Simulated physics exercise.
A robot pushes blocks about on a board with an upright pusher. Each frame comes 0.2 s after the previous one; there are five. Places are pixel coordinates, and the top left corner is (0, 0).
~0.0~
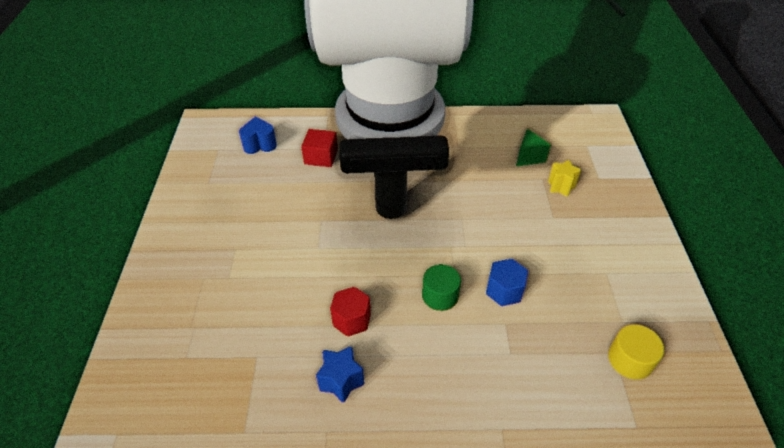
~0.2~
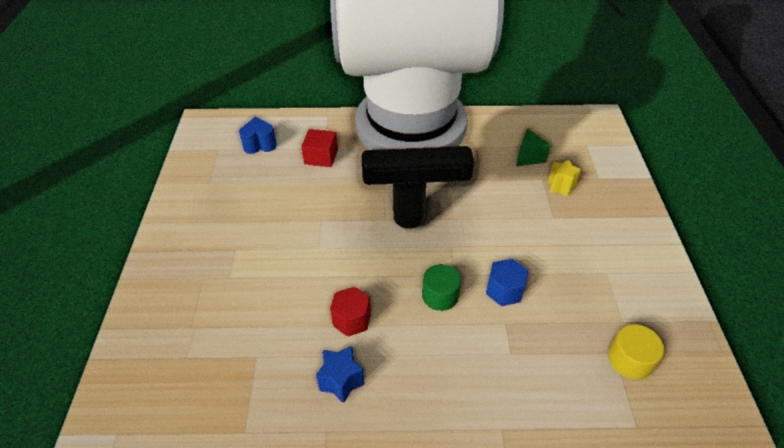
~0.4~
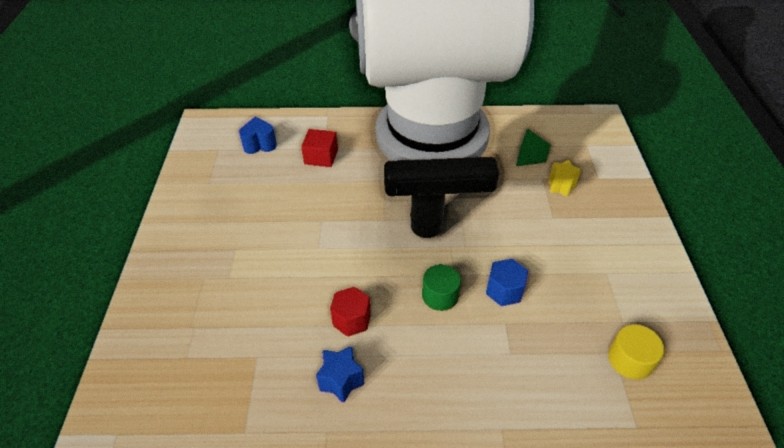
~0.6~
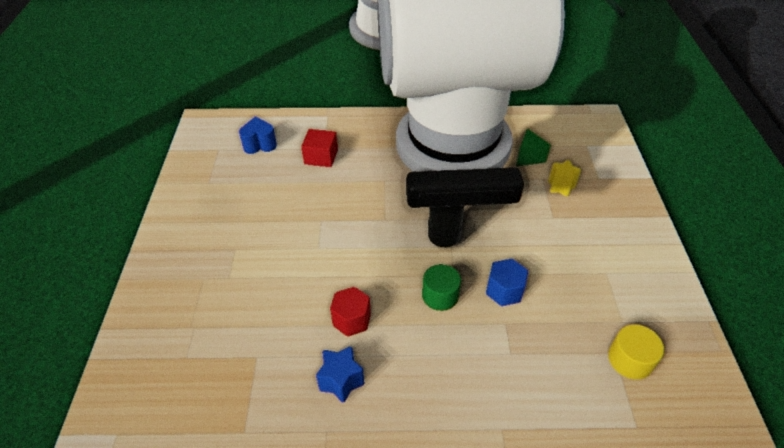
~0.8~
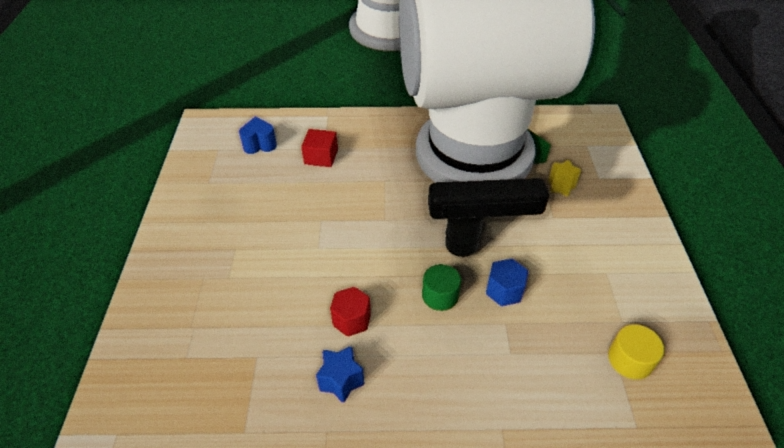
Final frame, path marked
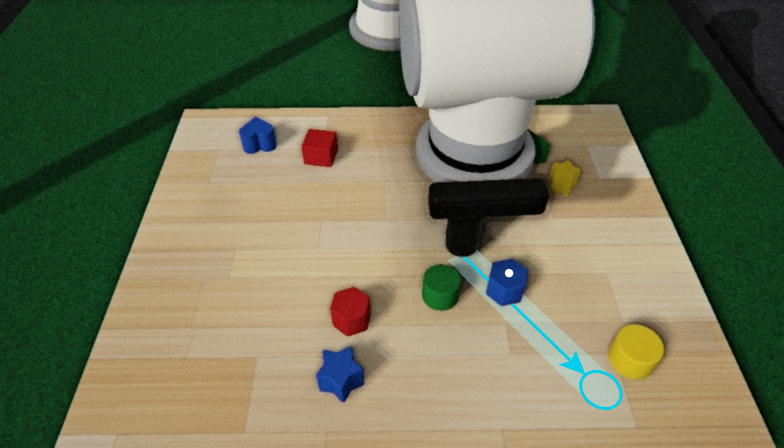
On a wooden board scattered with small coloured blocks, a robot arm moved its black upright pusher to the right and a little toward the viewer, nearing the green disc, while every block stayed still.
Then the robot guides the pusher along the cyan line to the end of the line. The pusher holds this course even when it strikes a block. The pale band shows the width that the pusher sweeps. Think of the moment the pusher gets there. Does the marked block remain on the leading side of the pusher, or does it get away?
I'm fairly sure the marked block slides away from the front of the pusher at some point.
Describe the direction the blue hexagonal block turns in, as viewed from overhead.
Against the clock.
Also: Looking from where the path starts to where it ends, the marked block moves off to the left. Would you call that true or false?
The claim holds.
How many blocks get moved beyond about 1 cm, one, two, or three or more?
In total, one block gets moved by over 1 cm.
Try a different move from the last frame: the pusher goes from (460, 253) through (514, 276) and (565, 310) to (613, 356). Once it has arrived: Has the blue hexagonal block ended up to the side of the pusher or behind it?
Final answer: Yes.
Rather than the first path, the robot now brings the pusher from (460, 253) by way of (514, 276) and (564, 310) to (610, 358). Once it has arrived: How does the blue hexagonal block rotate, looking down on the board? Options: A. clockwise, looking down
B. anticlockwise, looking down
Choice A: Clockwise, looking down.
The line goes in a line from (460, 253) to (601, 390); the dot is on the blue hexagonal block.
The first path, step by step. One third of the way, pusher (503, 286); blue hexagonal block (540, 296), turned 15° anticlockwise.
Two thirds of the way, pusher (551, 332); blue hexagonal block (594, 322), turned 85° anticlockwise.
At the end, pusher (605, 383); green disc unmoved; blue hexagonal block (604, 323), turned 110° anticlockwise; yellow disc (646, 344).
